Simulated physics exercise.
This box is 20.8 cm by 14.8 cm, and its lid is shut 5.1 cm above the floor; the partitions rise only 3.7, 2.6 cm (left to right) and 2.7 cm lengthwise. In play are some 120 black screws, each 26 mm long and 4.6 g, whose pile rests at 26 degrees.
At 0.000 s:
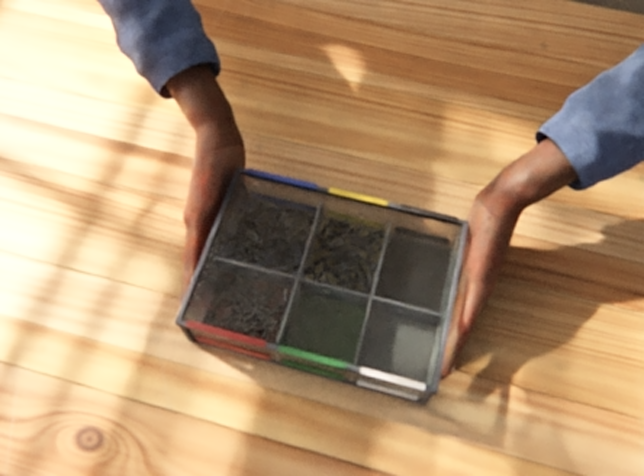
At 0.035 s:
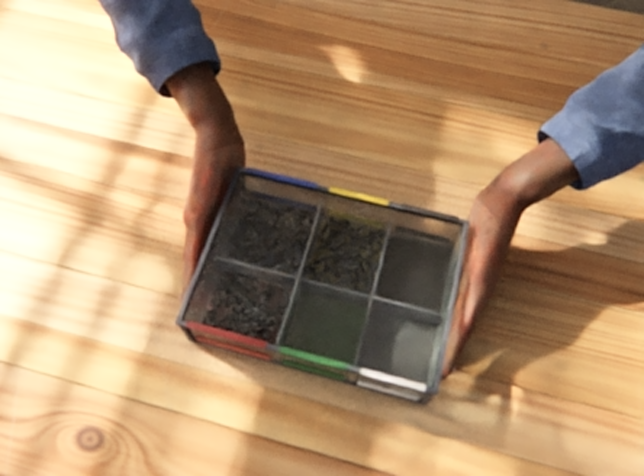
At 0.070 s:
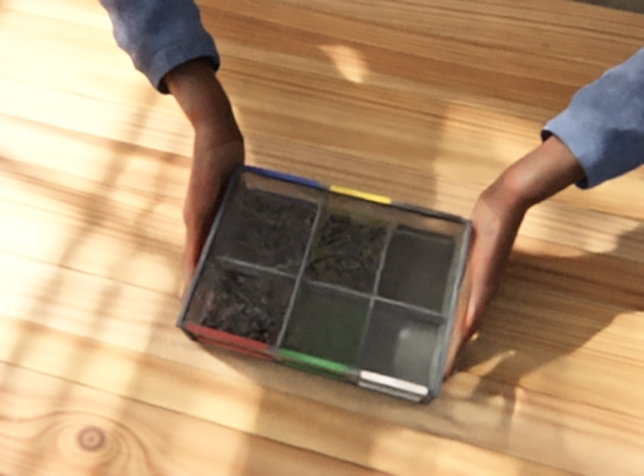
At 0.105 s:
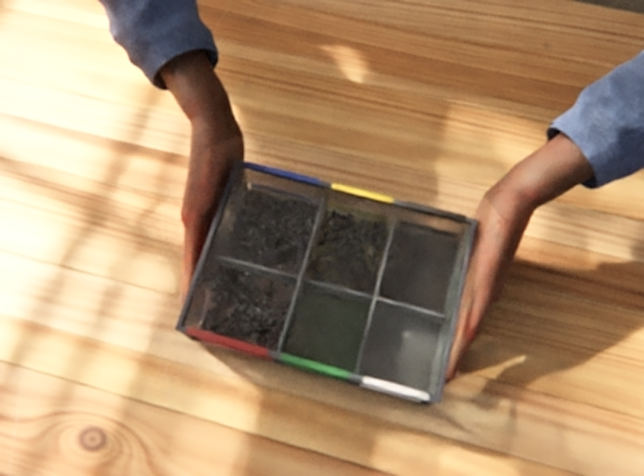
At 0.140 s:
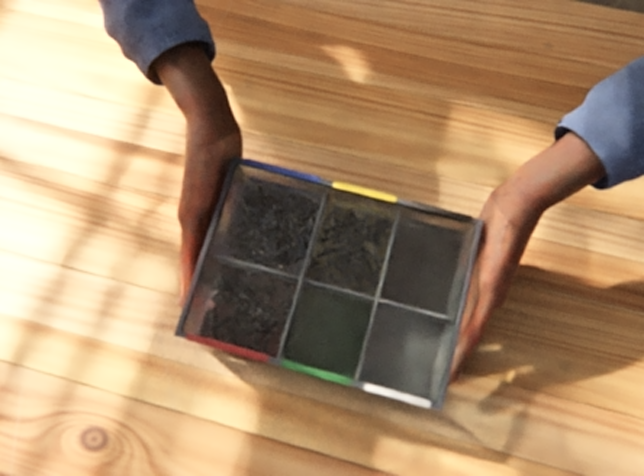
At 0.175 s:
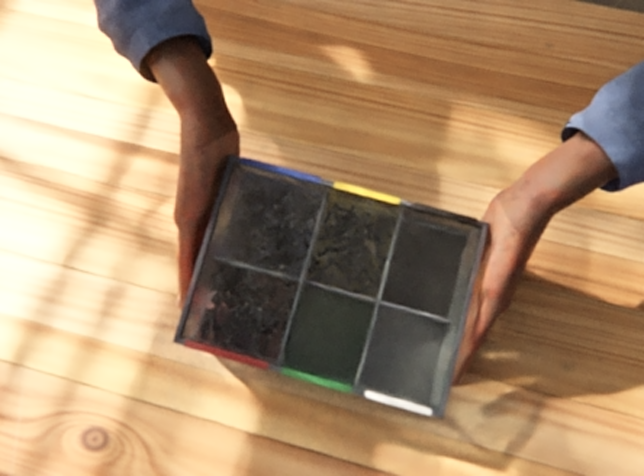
On a sunlit wooden table, two hands in blue sleeves hold a clear-lidded box with six compartments, three containing dark pieces, then gradually tilt it toward the right front corner while the pieces stay in their compartments.
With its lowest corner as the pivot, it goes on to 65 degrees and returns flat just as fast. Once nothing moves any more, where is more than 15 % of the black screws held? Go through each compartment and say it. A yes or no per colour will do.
Red: Yes. Blue: Yes. Green: No. Yellow: Yes. White: No. Black: No.
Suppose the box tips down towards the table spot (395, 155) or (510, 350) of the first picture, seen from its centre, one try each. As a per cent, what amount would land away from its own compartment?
First try: Around 0 percent; second try: Around 10 percent.
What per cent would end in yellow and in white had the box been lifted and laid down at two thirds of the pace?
That gives yellow 30 percent and white 0 percent.
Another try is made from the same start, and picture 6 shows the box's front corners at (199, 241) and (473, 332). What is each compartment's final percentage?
So it works out as red at 15 percent, blue at 50 percent, green at 0 percent, yellow at 35 percent, white at 0 percent and black at 0 percent.
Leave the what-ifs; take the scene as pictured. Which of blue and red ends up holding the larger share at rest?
That would be the red compartment.
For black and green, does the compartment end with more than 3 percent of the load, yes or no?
With black that fails, while with green that holds.
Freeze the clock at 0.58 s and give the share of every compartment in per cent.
Shares - red: 35, blue: 35, green: 0, yellow: 30, white: 0, black: 0.
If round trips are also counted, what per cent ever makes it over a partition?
20 %, roughly.
After 0.58 s, tilt 64 degrees; red 35 %, blue 35 %, yellow 30 %.
Then, at 0.84 s, tilt 26 degrees; red 40 %, blue 25 %, green 5 %, yellow 25 %, white 5 %.
Then, at 1.22 s, tilt 0 degrees; red 40 %, blue 25 %, green 5 %, yellow 25 %, white 5 %.
At rest (1.5 s), red 40 %, blue 25 %, green 5 %, yellow 25 %, white 5 %, black 0 %.
